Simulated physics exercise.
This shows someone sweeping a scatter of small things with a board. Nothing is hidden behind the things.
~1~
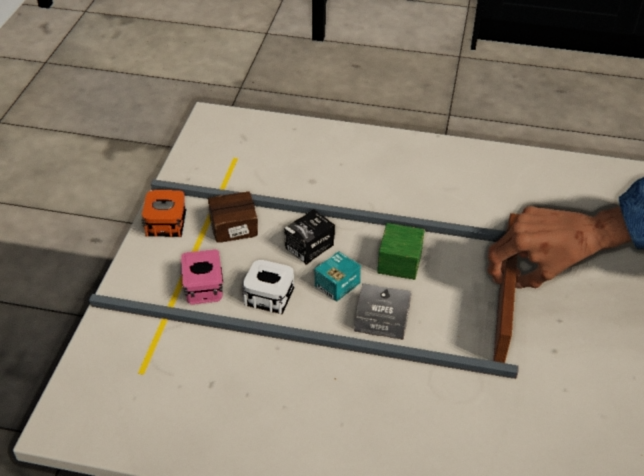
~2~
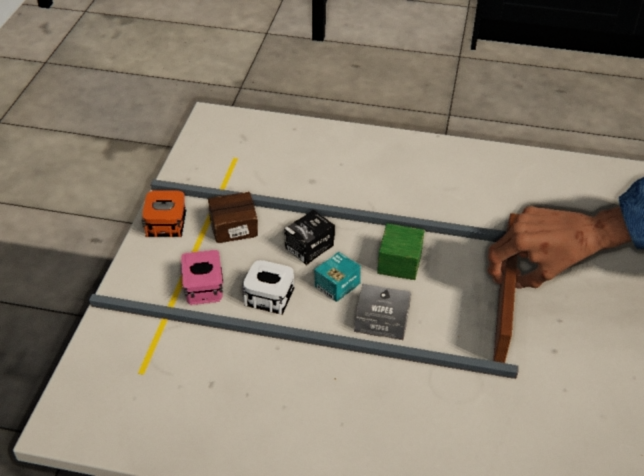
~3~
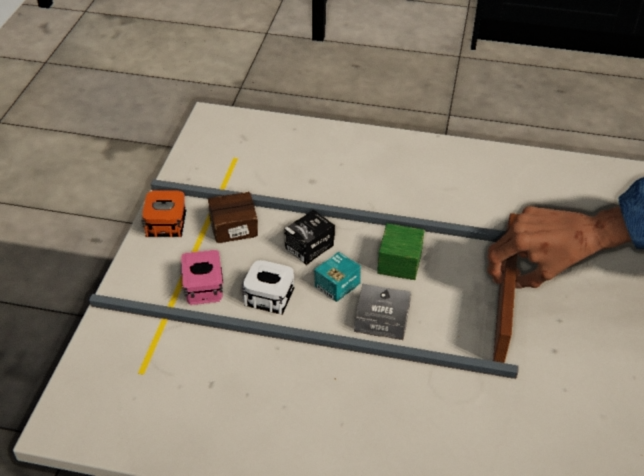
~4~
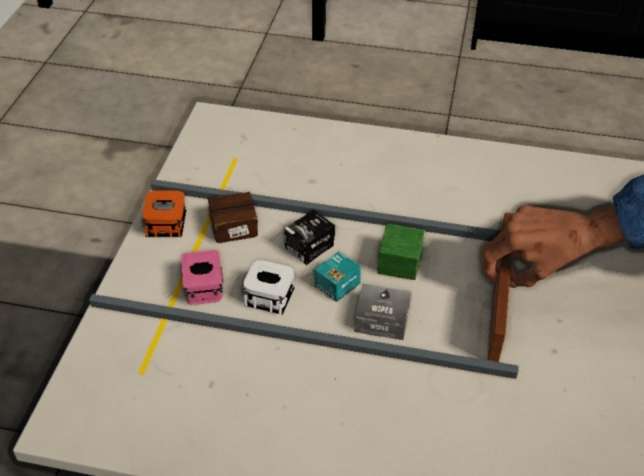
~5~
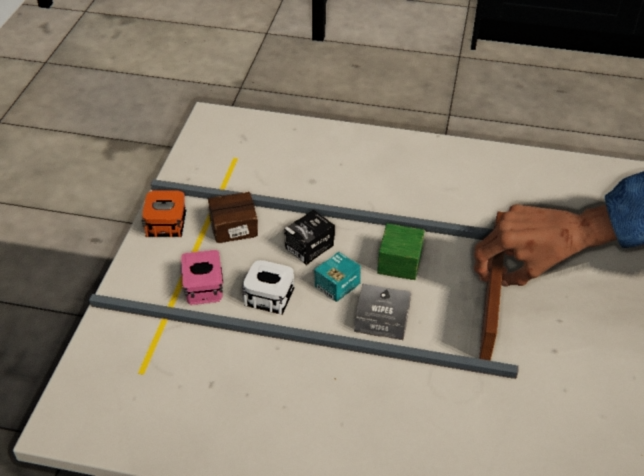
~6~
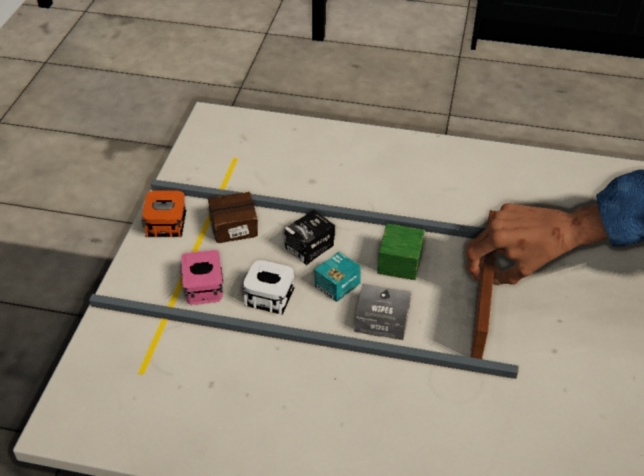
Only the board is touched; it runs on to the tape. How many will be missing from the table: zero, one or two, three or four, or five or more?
As it turns out, the number that fall off is three or four.
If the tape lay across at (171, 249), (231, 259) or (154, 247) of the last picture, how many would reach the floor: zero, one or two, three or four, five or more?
The falls would be 5 or more; just one or two; five or over.
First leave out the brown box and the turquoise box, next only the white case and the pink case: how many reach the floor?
The counts: 2 and 2.
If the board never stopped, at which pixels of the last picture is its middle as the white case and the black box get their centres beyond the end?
At (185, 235) for the white case; at (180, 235) for the black box.
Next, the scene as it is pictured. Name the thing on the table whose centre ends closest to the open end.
Foremost is the white case.
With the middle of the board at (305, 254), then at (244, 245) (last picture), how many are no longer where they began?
By then 7, and 8.
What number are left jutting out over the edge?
Overhanging: 2.
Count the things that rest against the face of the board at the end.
2 of them.
A little later, none off yet; orange case at rest near (165, 214); pink case at rest near (203, 278); brown box at rest near (233, 217).
When it is over, the number that fall off is three or four; down, brown box, pink case and orange case.
